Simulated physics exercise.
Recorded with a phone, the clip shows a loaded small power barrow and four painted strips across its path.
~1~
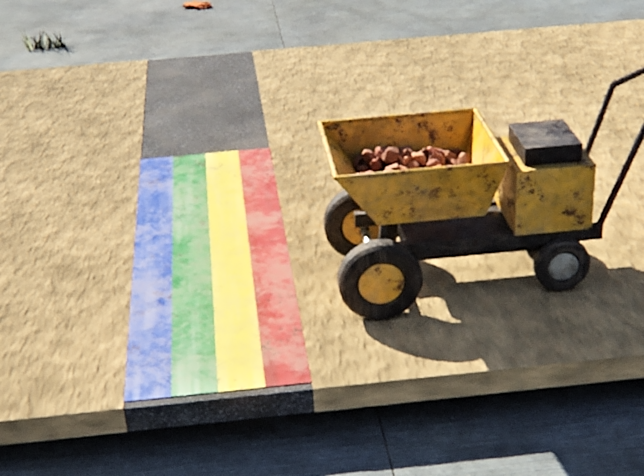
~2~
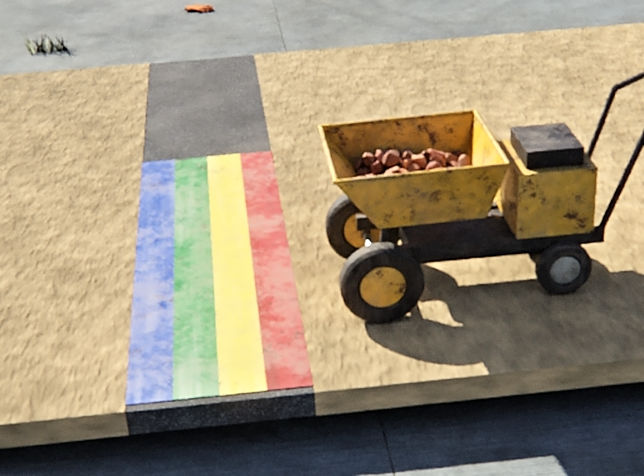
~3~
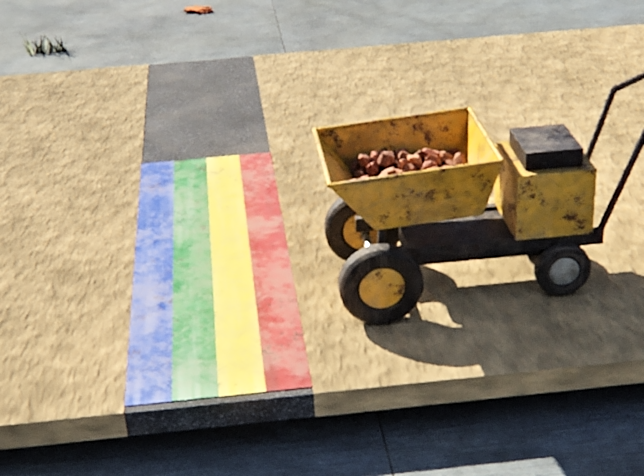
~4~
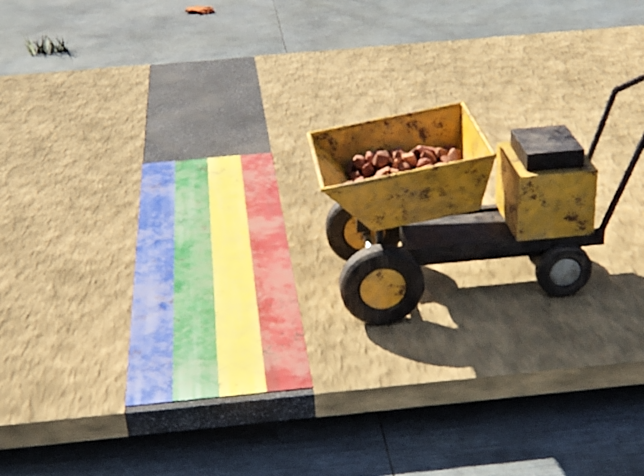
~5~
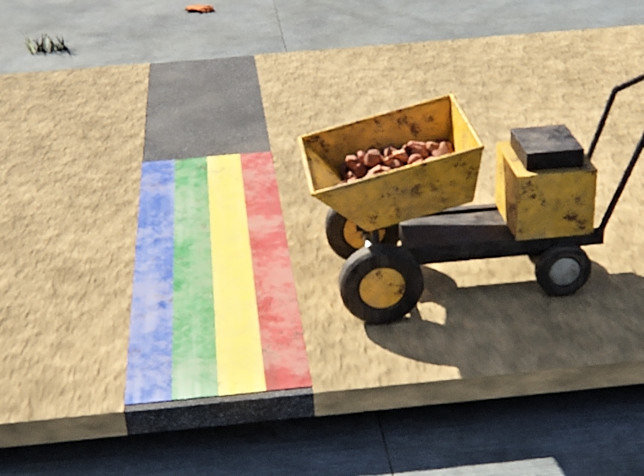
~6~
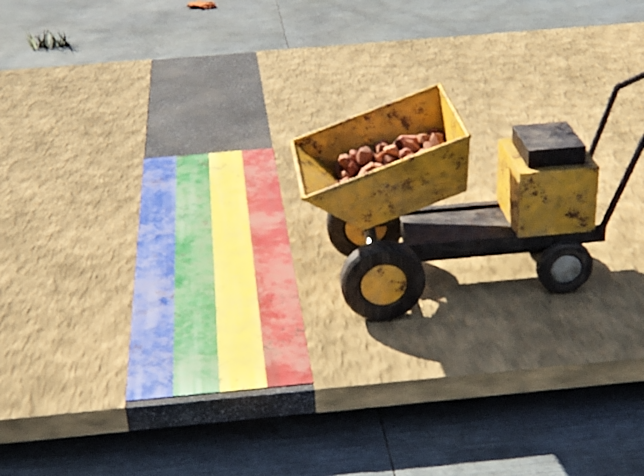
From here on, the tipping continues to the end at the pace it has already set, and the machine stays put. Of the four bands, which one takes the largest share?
Yellow.
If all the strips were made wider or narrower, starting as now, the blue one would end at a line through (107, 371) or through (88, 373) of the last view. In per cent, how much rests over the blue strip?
I'd put it at some 0 % for the first and some 0 % for the second.
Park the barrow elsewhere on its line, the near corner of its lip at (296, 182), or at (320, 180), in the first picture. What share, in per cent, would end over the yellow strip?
Position 1 near 10 %, position 2 near 30 %.
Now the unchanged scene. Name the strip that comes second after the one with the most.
Rank 2: The strip in green.
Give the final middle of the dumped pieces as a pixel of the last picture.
Somewhere around (226, 293) in the last picture.
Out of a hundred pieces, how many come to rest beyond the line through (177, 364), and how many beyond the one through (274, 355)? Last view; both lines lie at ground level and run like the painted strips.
Estimate: 10 %, then 70 %.
Soon, skip tipped steeply; all in the skip.
A while on, skip tipped right over; nearly all in the skip; a stray few over the yellow strip.
Towards the end, skip tipped right over; about half in the skip; a stray few over the red strip; about a third over the yellow strip; a small part over the green strip; a small part over the blue strip; a stray few off the paint.
Finally, skip tipped right over; about a third in the skip; a stray few over the red strip; about a third over the yellow strip; about a quarter over the green strip; a small part over the blue strip; a stray few off the paint.
